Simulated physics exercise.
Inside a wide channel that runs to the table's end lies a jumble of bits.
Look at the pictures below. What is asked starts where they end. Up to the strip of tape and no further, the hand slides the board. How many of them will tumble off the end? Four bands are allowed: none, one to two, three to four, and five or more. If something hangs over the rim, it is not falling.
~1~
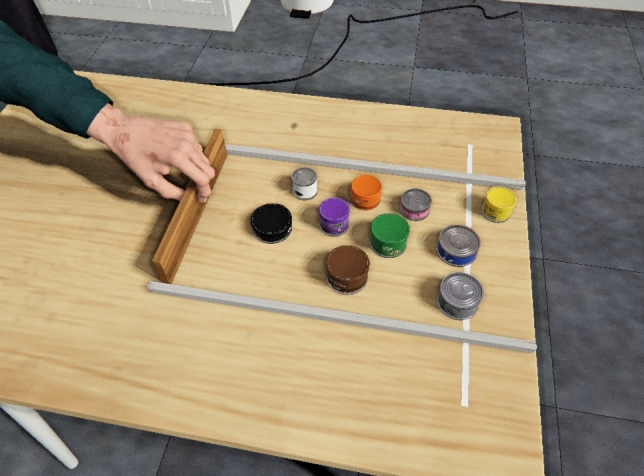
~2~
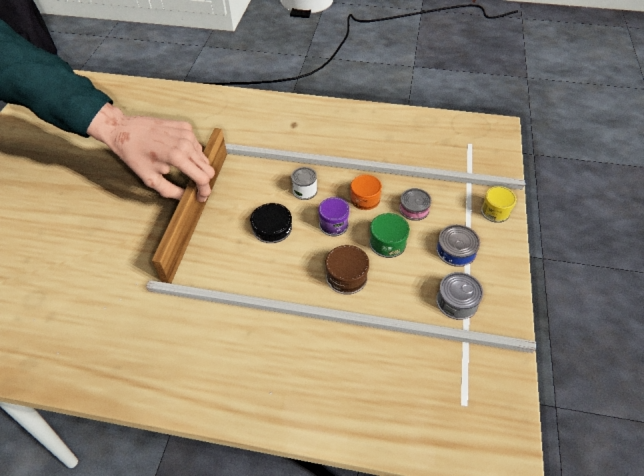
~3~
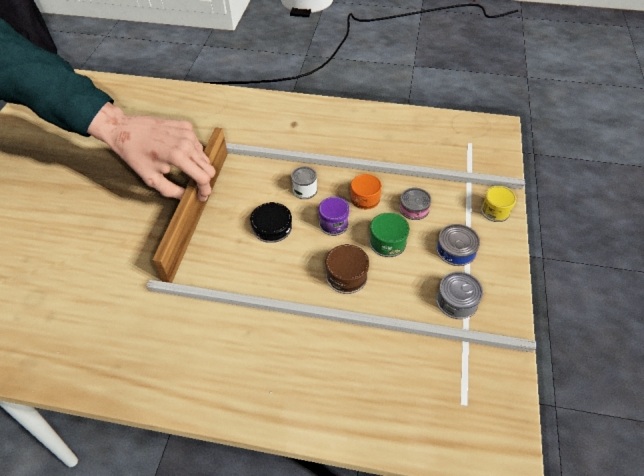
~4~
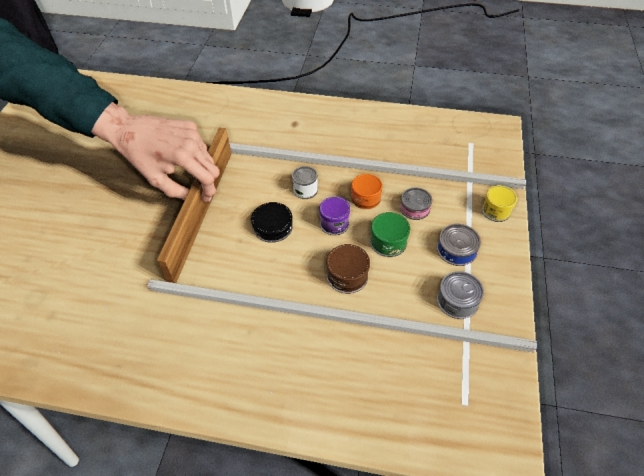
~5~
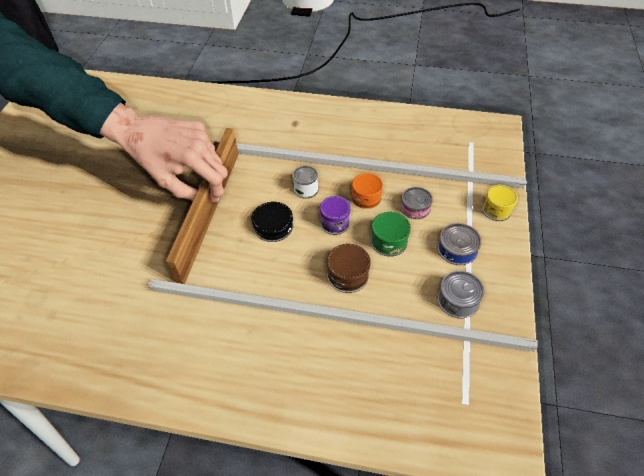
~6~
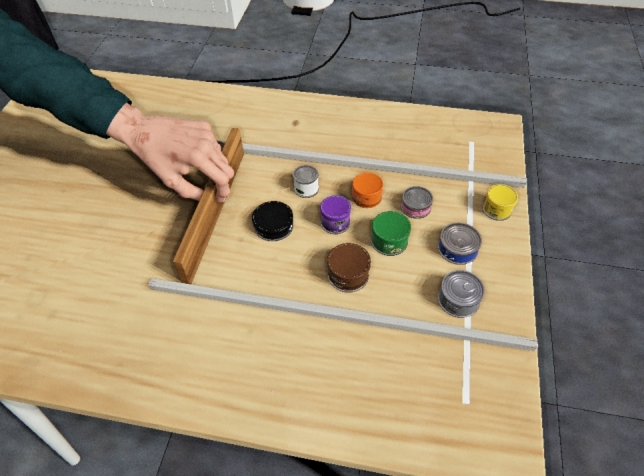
The answer is one to two.
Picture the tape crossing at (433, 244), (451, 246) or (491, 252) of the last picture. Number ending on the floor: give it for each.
Result per try: 0; 1; 5.
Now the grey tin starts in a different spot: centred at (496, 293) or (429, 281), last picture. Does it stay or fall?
First spot: Safe; second: Safe.
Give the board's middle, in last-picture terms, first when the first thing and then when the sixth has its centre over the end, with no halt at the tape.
(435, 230), then (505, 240).
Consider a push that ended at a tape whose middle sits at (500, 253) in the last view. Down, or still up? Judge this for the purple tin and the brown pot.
Purple tin still up; brown pot still up.
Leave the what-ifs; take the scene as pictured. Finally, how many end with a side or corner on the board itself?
At rest, 4 are in contact.
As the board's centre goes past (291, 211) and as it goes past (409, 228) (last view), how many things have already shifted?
Moved so far: 3, later 9.
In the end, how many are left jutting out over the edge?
The overhang total is 2.
Soon after, none off yet; yellow tin at rest near (500, 203); grey tin at rest near (461, 294); blue tin at rest near (460, 244).
Then, none off yet; yellow tin at rest near (500, 203); grey tin moved a little near (484, 300); blue tin moved about its own width near (523, 251).
By the end, the number that fall off is one or two; fallen, blue tin and yellow tin.
